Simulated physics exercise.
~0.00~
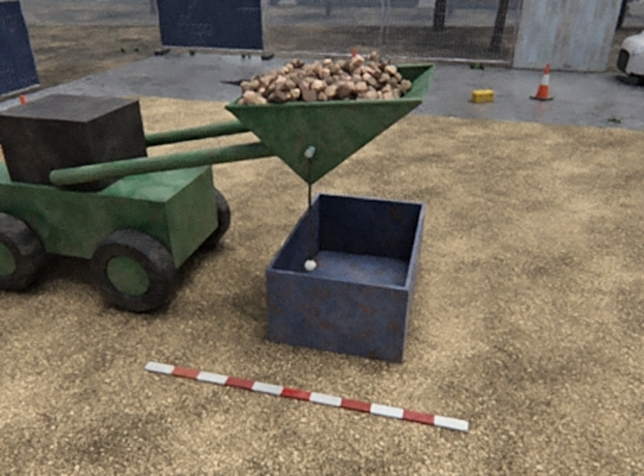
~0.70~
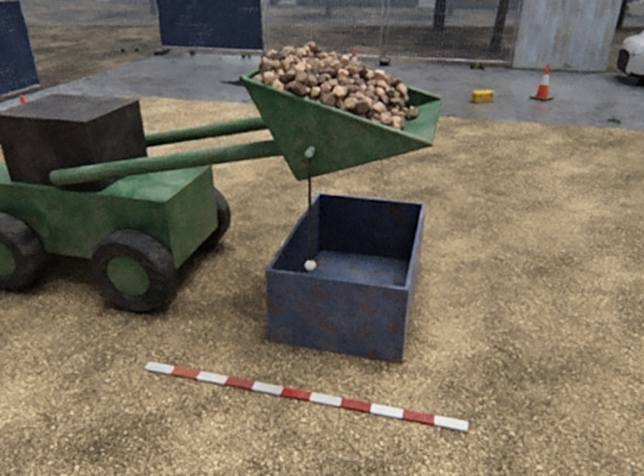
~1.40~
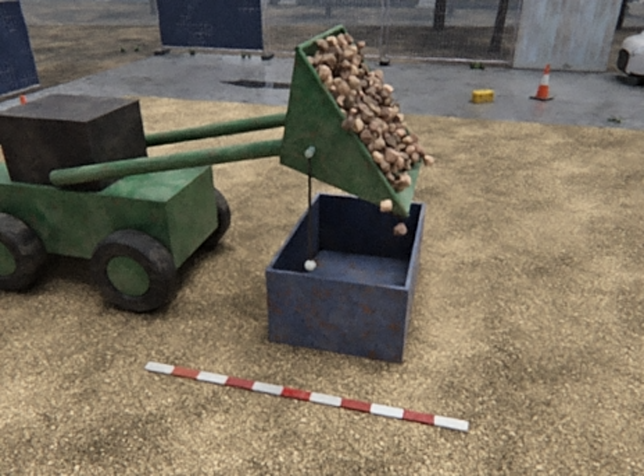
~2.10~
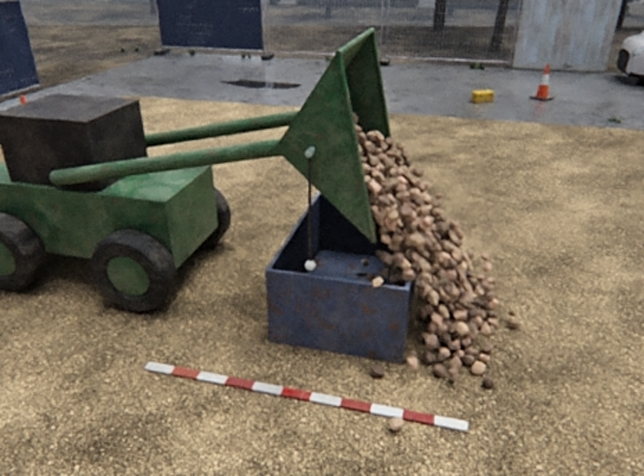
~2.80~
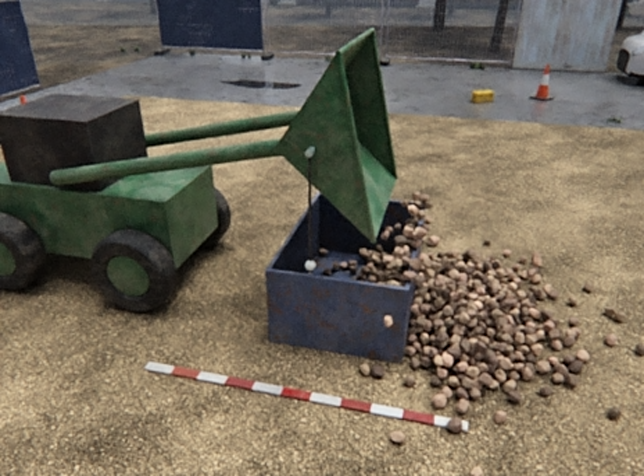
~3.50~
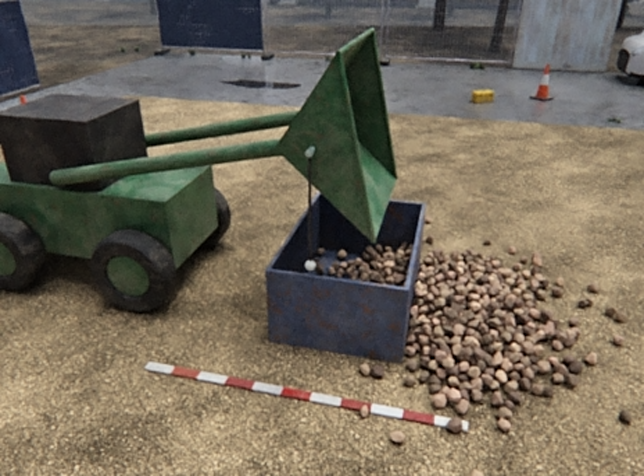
On a gravelly yard seen from above and to one side, with a paved strip, fencing and an orange cone behind, a green loader stands at the left, its raised bucket heaped with brownish stones. An open dark blue bin sits below the bucket, and a red and white banded rod lies in front. The bucket tips gradually to the right until the first stones drop off its lip. It tilts steeply and the load pours out, much of it past the bin's right side. The emptied bucket stays tipped, with some stones in the bin and most spread on the ground to the right.
